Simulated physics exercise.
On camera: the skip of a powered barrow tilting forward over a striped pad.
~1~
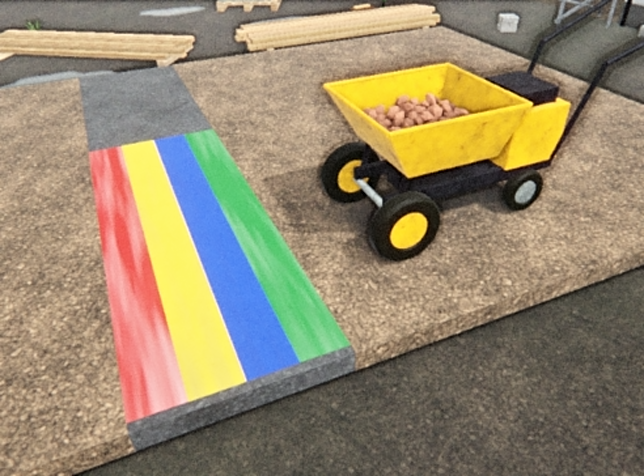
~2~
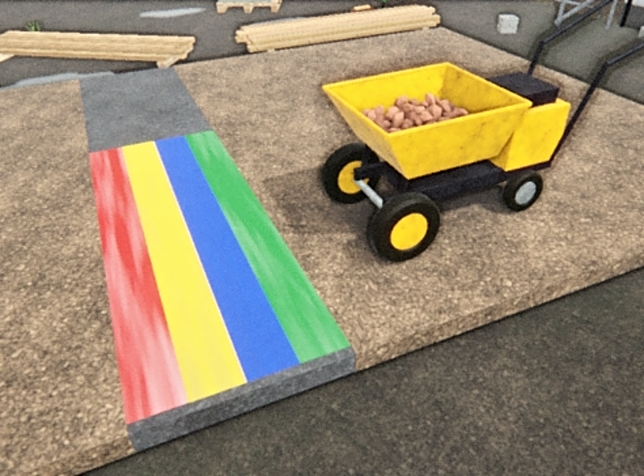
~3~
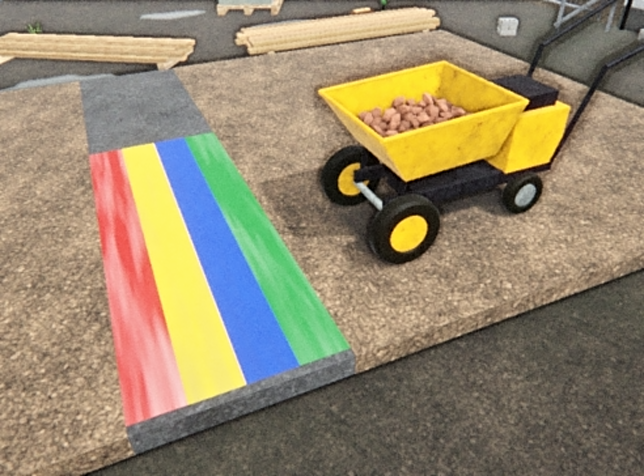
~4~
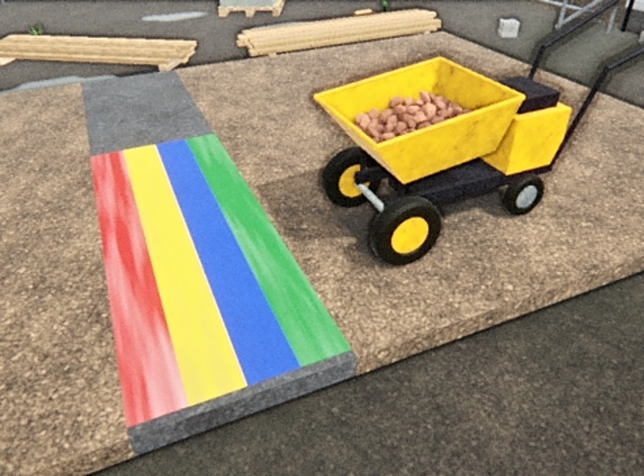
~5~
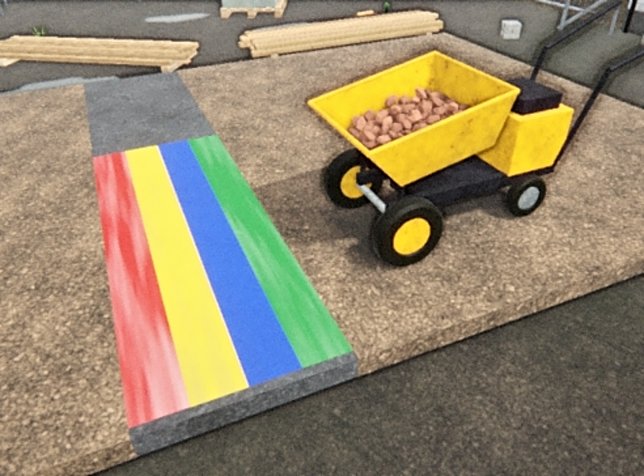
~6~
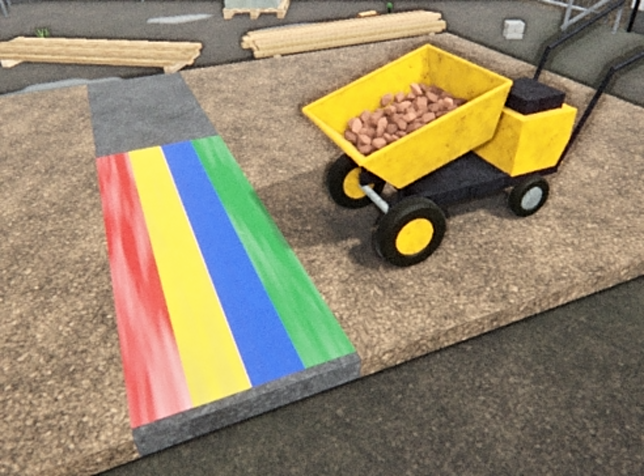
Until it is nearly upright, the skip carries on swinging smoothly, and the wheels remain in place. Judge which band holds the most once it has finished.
Most on it: Green.
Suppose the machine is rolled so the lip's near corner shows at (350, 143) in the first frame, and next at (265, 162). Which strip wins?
Try one: Blue; try two: Red.
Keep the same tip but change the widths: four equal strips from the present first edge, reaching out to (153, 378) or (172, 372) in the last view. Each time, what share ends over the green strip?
50 and 40 in a hundred.
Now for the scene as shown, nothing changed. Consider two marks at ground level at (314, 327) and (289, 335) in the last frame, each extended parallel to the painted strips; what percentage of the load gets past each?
Around 60 in a hundred for the first, 30 in a hundred for the second.
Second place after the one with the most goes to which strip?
Number two is that blue strip.
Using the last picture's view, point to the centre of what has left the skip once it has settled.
I'd put the middle somewhere around (264, 260).
Just after the last frame, skip tipped steeply; every one in the skip.
A moment on, skip tipped steeply; almost all in the skip; about a tenth over the green strip.
Further on, skip tipped right over; roughly a quarter in the skip; roughly half over the green strip; roughly a quarter over the blue strip; just a few over the yellow strip.
When it is over, skip tipped right over; roughly a quarter in the skip; roughly half over the green strip; roughly a quarter over the blue strip; just a few over the yellow strip; not one over the red strip; just a few off the paint.
